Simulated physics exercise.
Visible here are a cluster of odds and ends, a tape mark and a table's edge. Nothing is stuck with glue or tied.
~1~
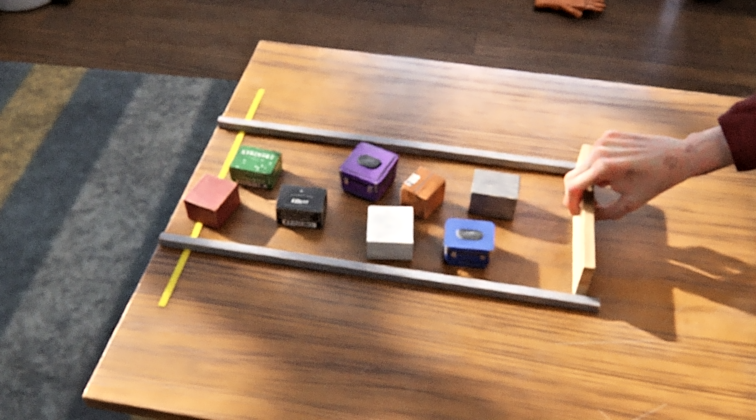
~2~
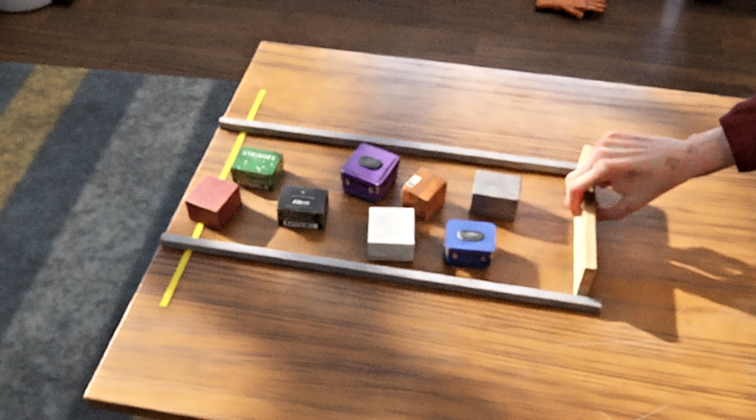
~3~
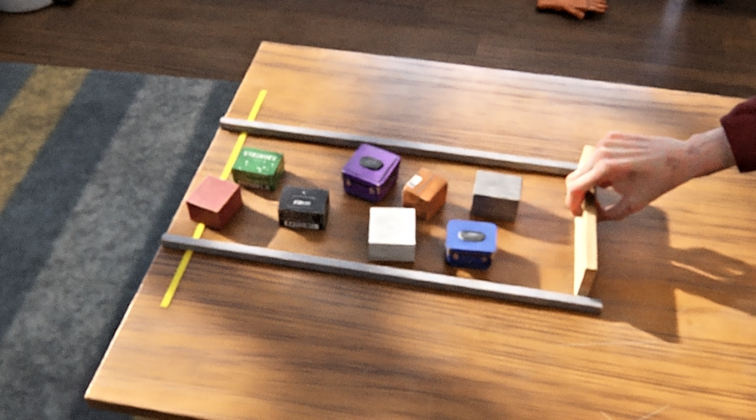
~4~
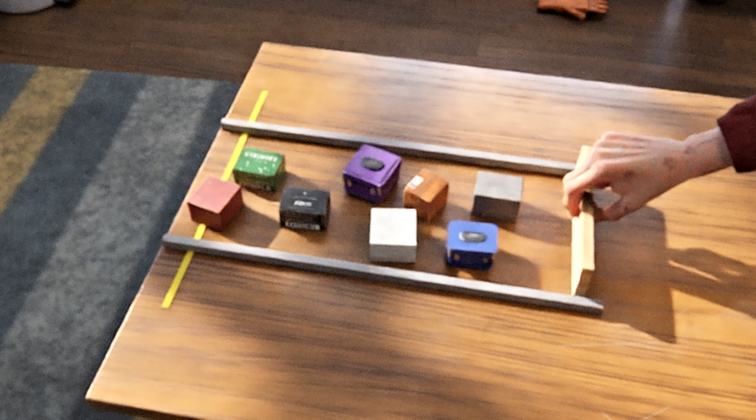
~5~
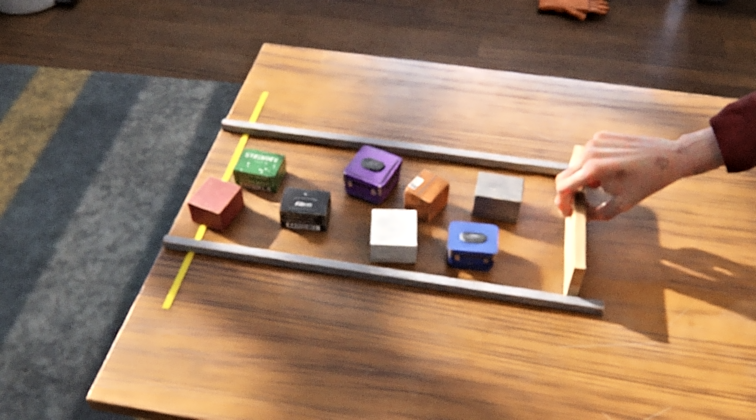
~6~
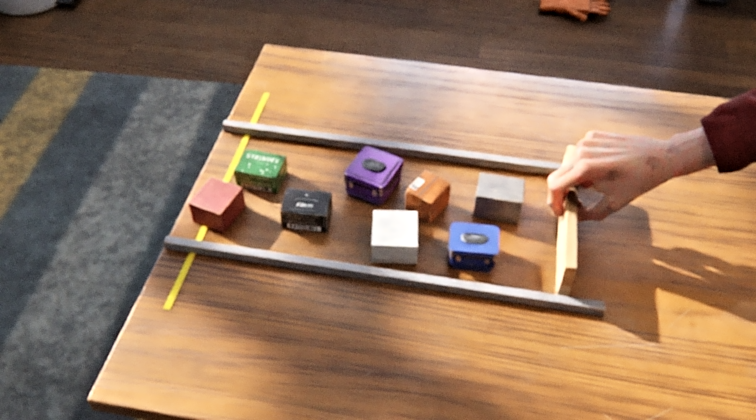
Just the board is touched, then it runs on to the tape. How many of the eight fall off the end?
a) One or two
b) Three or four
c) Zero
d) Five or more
d.
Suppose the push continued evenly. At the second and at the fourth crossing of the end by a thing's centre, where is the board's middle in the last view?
For the first, roughly (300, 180); for the next, roughly (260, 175).
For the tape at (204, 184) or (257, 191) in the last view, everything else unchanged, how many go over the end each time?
The counts: 8 and 3.
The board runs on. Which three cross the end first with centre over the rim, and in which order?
Earliest first: The red block, then the black box, and then the green box.
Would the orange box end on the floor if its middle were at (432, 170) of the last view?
It is still up.
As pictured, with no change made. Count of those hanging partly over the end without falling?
You'd get 3.
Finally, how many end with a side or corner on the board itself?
Number: 3.
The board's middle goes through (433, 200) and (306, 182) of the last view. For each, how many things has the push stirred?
At the first spot the count is 5, and at the second it is 8.
Early on, none off yet; red block at rest near (218, 205); green box at rest near (262, 171); black box at rest near (307, 210).
A while later, none off yet; red block travelled a little near (202, 204); green box at rest near (262, 171); black box travelled about its own width near (248, 199).
Further along, one off so far; red block down on the floor; green box leaning a little near (190, 158); black box leaning well over near (161, 215).
Finally, the number that fall off is five or more; lost, orange box, white block, black box, green box and red block.
